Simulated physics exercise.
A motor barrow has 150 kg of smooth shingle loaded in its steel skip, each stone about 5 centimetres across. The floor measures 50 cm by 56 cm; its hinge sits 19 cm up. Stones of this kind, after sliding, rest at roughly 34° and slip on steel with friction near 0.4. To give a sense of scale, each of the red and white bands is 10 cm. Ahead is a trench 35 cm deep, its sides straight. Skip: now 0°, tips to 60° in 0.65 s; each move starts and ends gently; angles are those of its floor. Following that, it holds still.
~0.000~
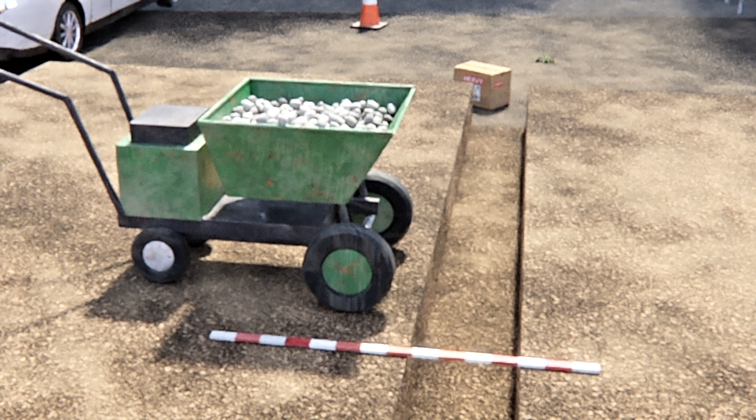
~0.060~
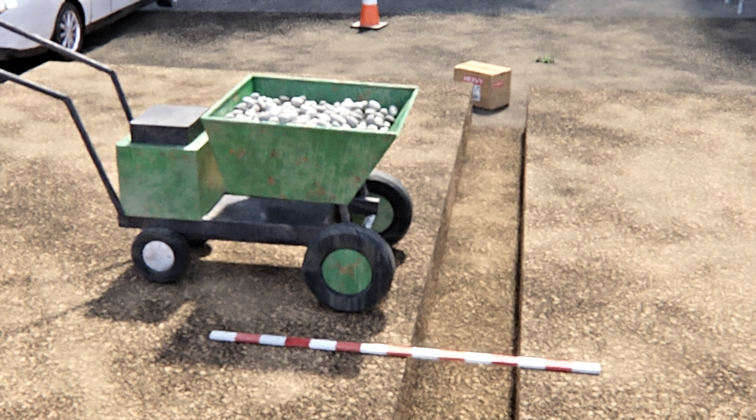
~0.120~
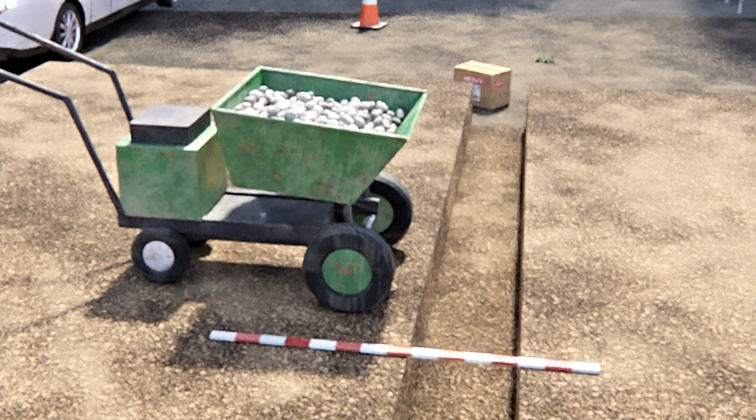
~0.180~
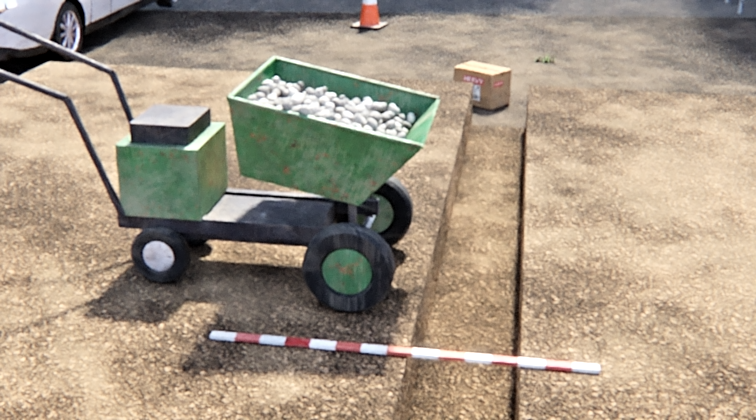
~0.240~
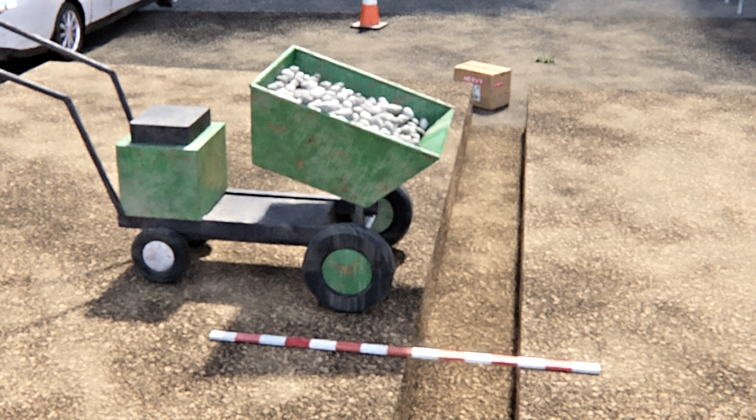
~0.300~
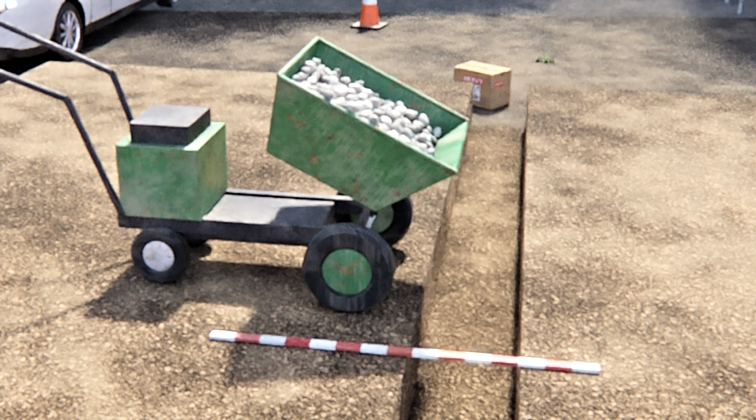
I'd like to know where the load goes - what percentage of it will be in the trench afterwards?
I would put it at about 17 per cent.
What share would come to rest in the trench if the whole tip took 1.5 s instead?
Expected share: Around 25%.
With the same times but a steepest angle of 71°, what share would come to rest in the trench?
Trench share: Approx. 30%.
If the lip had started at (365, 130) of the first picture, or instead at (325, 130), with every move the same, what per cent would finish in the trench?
About 30 and 45 per cent.
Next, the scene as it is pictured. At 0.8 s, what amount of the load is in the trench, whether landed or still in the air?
About 5 per cent by then.
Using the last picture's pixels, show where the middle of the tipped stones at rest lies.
Centre estimate: Around (576, 289).
After 0.5 s the floor is at 51°; 100 % in the skip; the foremost stones are at (474, 190).
After 0.8 s the floor is at 60°; 89 % in the skip, 3 % in the trench, 8 % past the trench; the foremost stones are at (568, 283).
After 1.1 s the floor is at 60°; 50 % in the skip, 3 % in the trench, 46 % past the trench; the foremost stones are at (723, 310).
After 3.0 s the floor is at 60°; 33 % in the skip, 17 % in the trench, 50 % past the trench; the foremost stones are past the picture's edge.
